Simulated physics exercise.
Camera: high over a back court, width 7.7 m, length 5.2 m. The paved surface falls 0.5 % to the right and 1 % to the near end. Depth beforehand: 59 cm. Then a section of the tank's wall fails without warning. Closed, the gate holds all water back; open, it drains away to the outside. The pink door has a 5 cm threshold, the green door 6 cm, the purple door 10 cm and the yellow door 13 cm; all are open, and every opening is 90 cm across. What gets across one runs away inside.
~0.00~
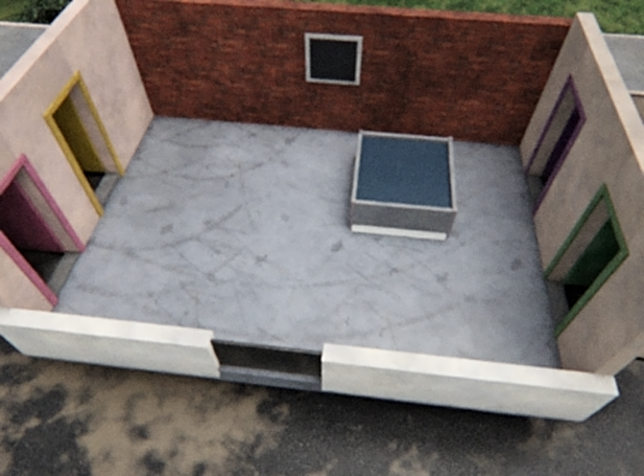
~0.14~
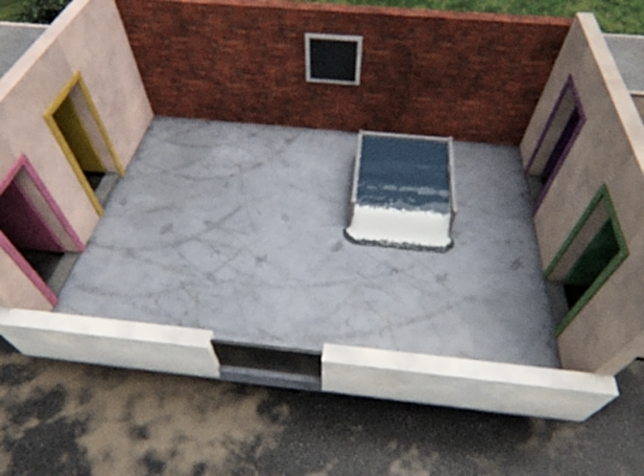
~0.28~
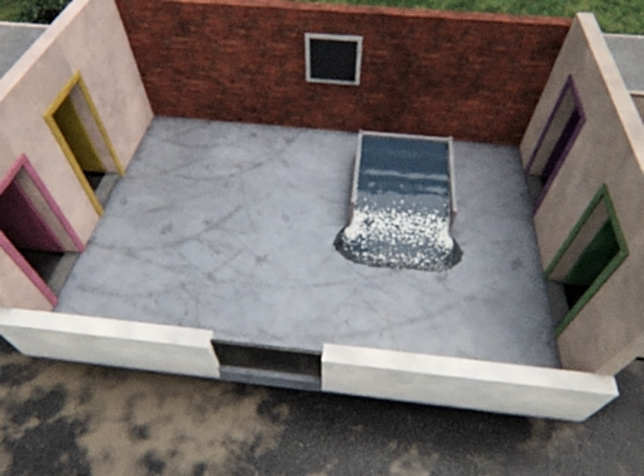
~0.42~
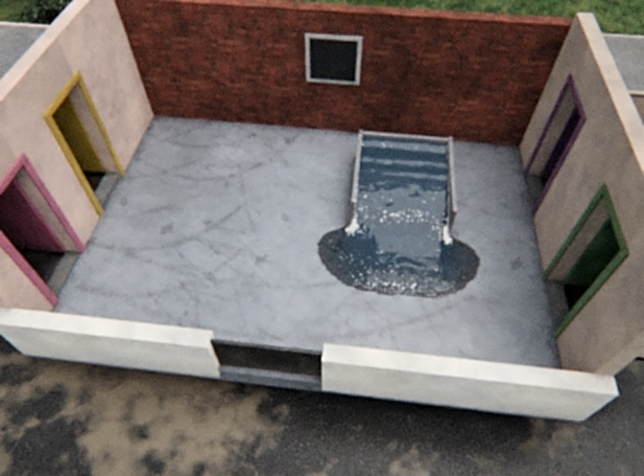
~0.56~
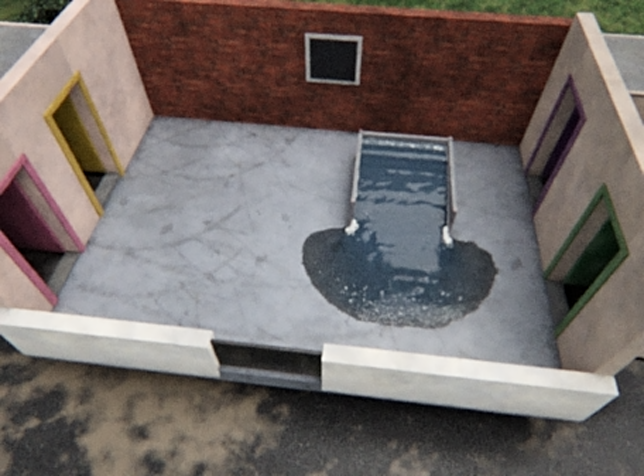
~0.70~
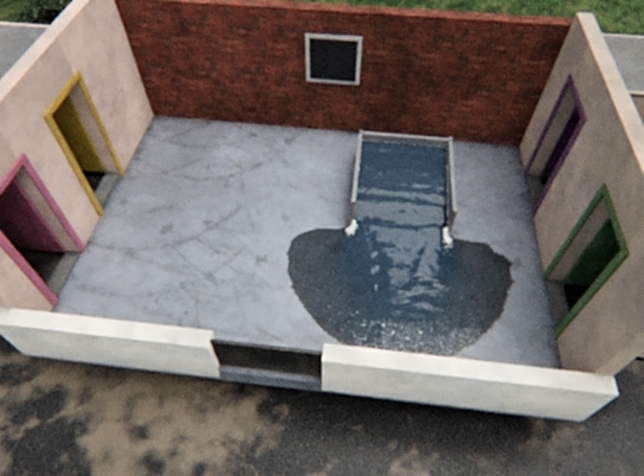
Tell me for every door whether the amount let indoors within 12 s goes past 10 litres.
Outcome: Watch the pink door: It will outstrip the limit; watch the green door: It will outstrip the limit; watch the purple door: It will not outstrip the limit; watch the yellow door: It will not outstrip the limit.
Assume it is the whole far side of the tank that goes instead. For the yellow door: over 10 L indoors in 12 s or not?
Against that limit: Yellow short of it.
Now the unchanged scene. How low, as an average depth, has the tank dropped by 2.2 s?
Some 16 cm.
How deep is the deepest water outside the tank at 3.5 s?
Roughly 24 cm.
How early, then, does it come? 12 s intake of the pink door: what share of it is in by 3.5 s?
Roughly 5 percent is in by then.
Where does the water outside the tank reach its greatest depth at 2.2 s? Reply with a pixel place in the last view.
Roughly pixel (559, 394).
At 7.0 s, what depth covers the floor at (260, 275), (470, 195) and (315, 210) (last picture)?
Approximately 3, 4 and 0 centimetres, going through them in turn.
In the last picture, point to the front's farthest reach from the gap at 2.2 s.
Around pixel (133, 344).
After 1.4 s water covers 30 % of the floor and is deepest (34 cm) near (402, 376); pink door not reached, green door not reached, purple door not reached, yellow door not reached.
After 2.2 s water covers 30 % of the floor and is deepest (40 cm) near (559, 394); pink door not reached, green door 4 cm at the sill, 0 L in, purple door not reached, yellow door not reached.
After 3.5 s water covers 50 % of the floor and is deepest (24 cm) near (545, 393); pink door 10 cm at the sill, 2 L in, green door 11 cm at the sill, 12 L in, purple door not reached, yellow door not reached.
After 7.0 s water covers 80 % of the floor and is deepest (12 cm) near (501, 179); pink door 7 cm at the sill, 62 L in, green door 8 cm at the sill, 45 L in, purple door 6 cm at the sill, 0 L in, yellow door 4 cm at the sill, 0 L in.
After 12.0 s water covers 95 % of the floor and is deepest (8 cm) near (552, 358); pink door 4 cm at the sill, 66 L in, green door 6 cm at the sill, 50 L in, purple door 5 cm at the sill, 0 L in, yellow door 2 cm at the sill, 0 L in.
